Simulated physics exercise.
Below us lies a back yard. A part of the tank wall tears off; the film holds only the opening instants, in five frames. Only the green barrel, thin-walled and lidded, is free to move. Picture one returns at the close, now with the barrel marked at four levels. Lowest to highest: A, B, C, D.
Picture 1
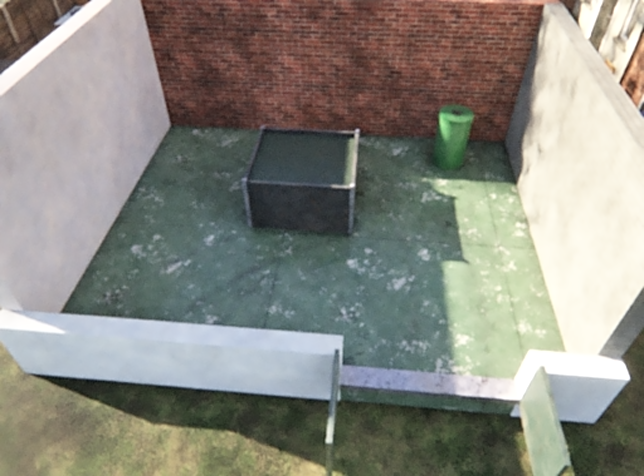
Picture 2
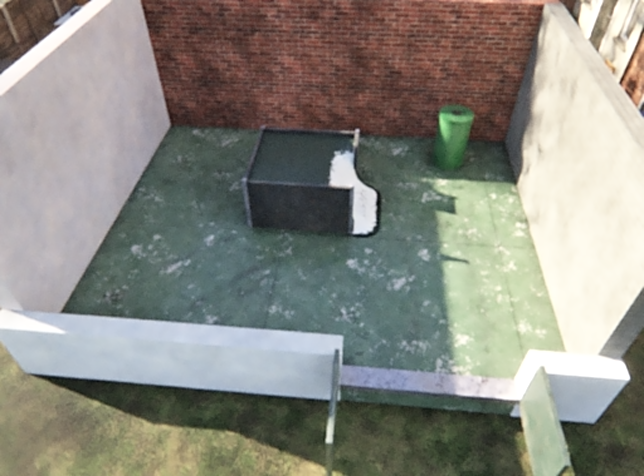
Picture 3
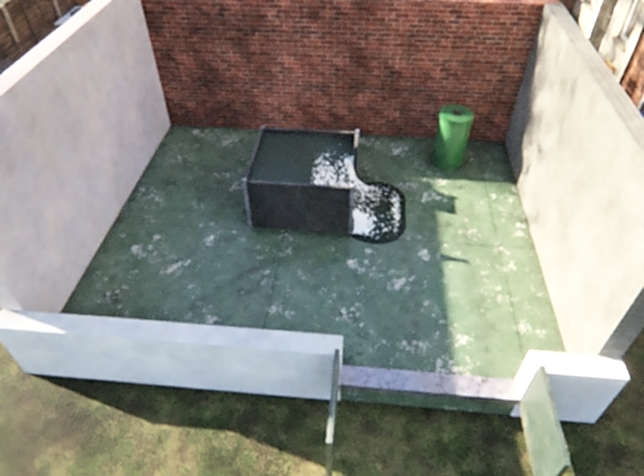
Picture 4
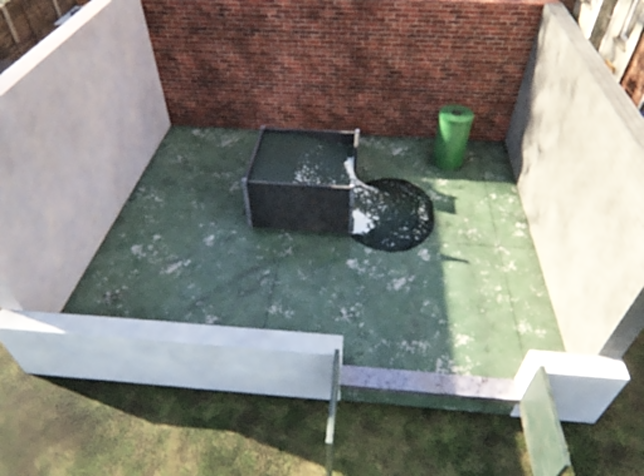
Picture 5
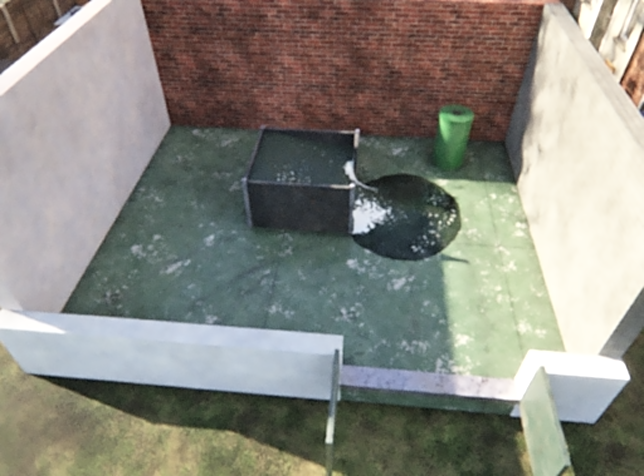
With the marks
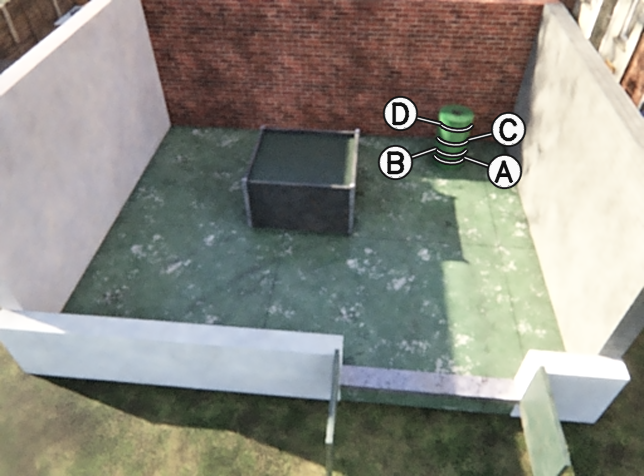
To begin with, a full, dark, square tank stands in a walled back yard, with a green barrel to its right near the brick wall. White, foamy water then pours from the tank's right side, and a dark, rounded pool spreads rightward across the ground while the barrel stays still.
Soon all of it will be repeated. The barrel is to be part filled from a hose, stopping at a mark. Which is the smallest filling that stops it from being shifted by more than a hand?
Choose A.
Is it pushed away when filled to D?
No, that is safe.
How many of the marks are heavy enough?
All of them.
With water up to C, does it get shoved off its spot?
No.
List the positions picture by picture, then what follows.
The first picture shows lid of the green barrel at (457, 113); tank full, its middle at (304, 160); open gate at (434, 346).
In the second picture, 1 % of the ground under water, its edge towards the barrel at (372, 190).
In the third picture, 3 % of the ground under water, its edge towards the barrel at (388, 187).
In the fourth picture, 6 % of the ground under water, its edge towards the barrel at (405, 183).
The fifth picture shows lid of the green barrel at (457, 113); 8 % of the ground under water, its edge towards the barrel at (434, 185).
In white, A at (450, 162); B at (451, 155); C at (454, 144); D at (457, 130); from the bottom up A, B, C, D.
With A, it does not move.
With B, it does not move.
With C, it does not move.
With D, it does not move.
